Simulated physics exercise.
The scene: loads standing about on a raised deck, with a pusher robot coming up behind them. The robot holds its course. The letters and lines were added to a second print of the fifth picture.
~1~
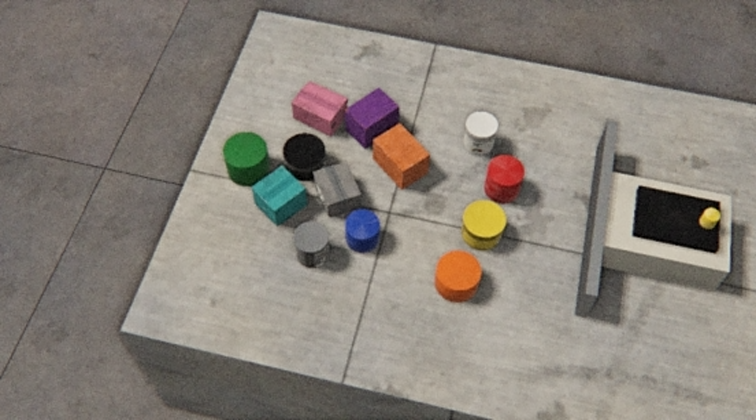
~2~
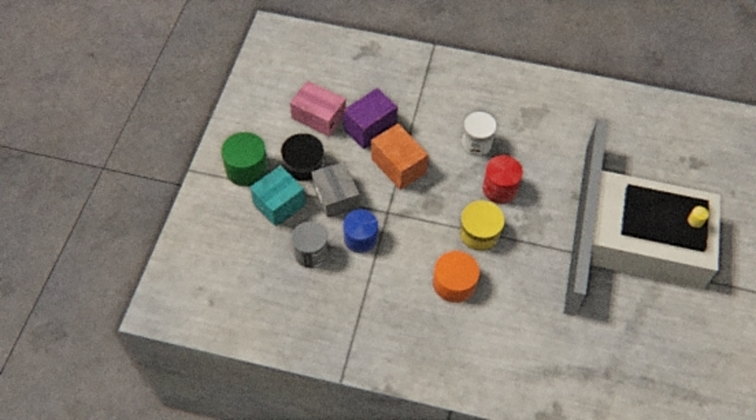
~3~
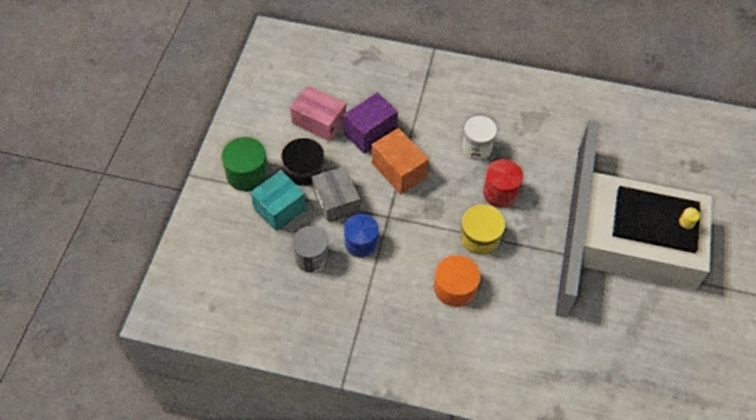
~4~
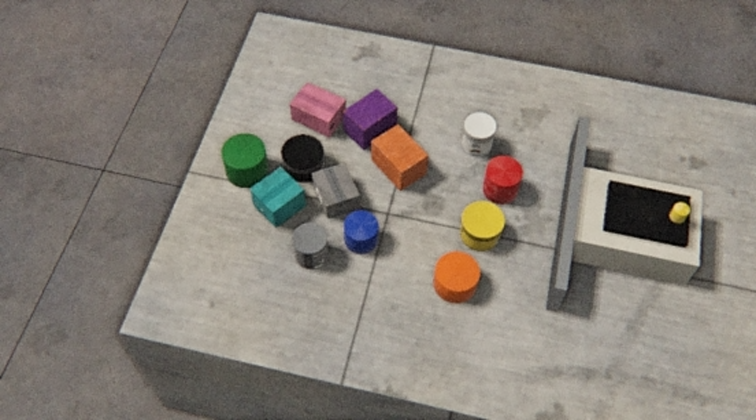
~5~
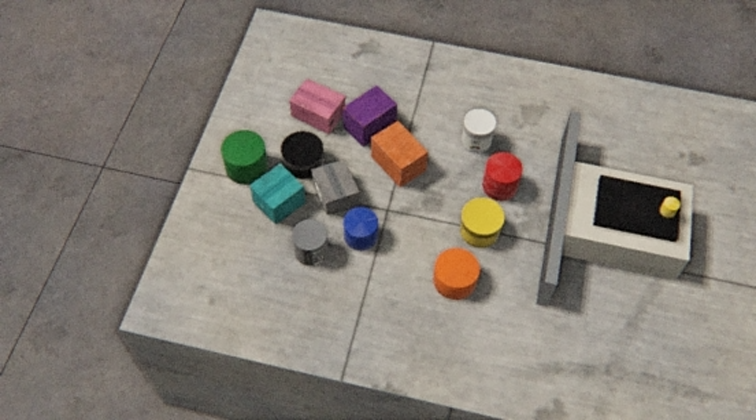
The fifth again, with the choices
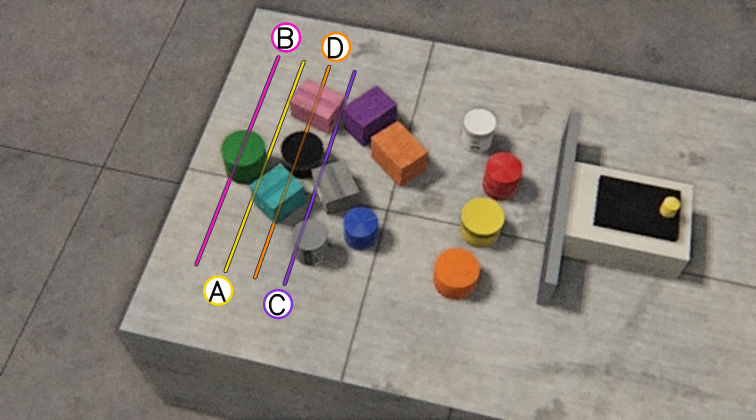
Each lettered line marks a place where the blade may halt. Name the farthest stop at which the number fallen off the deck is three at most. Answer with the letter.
No fourth one falls up to A.
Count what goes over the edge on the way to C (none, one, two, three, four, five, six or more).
By then, none.
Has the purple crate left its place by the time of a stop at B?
Yes.
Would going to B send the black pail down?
Yes.
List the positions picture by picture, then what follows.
The first picture shows red canister (504, 179); black pail (304, 158); orange crate (401, 157).
The second picture shows robot (659, 215); white pail (478, 134).
The third picture shows robot (651, 217); green canister (245, 164).
The fourth picture shows robot (641, 211); turquoise box (278, 198).
The fifth picture shows robot (631, 206); yellow pail (482, 223); grey pail (310, 243); orange canister (456, 274).
On the marked copy, A at (268, 158); B at (241, 153); C at (322, 170); D at (295, 164).
Following A. Soon after the start, robot (519, 183); orange canister (406, 263); white pail (445, 125).
Later, robot (412, 161); green canister (232, 160); black pail (262, 135).
In the end, robot (330, 145); green canister over the edge; black pail over the edge; three fallen.
As for the rest, B drops seven; C is within the limit but short; D is within the limit but short.
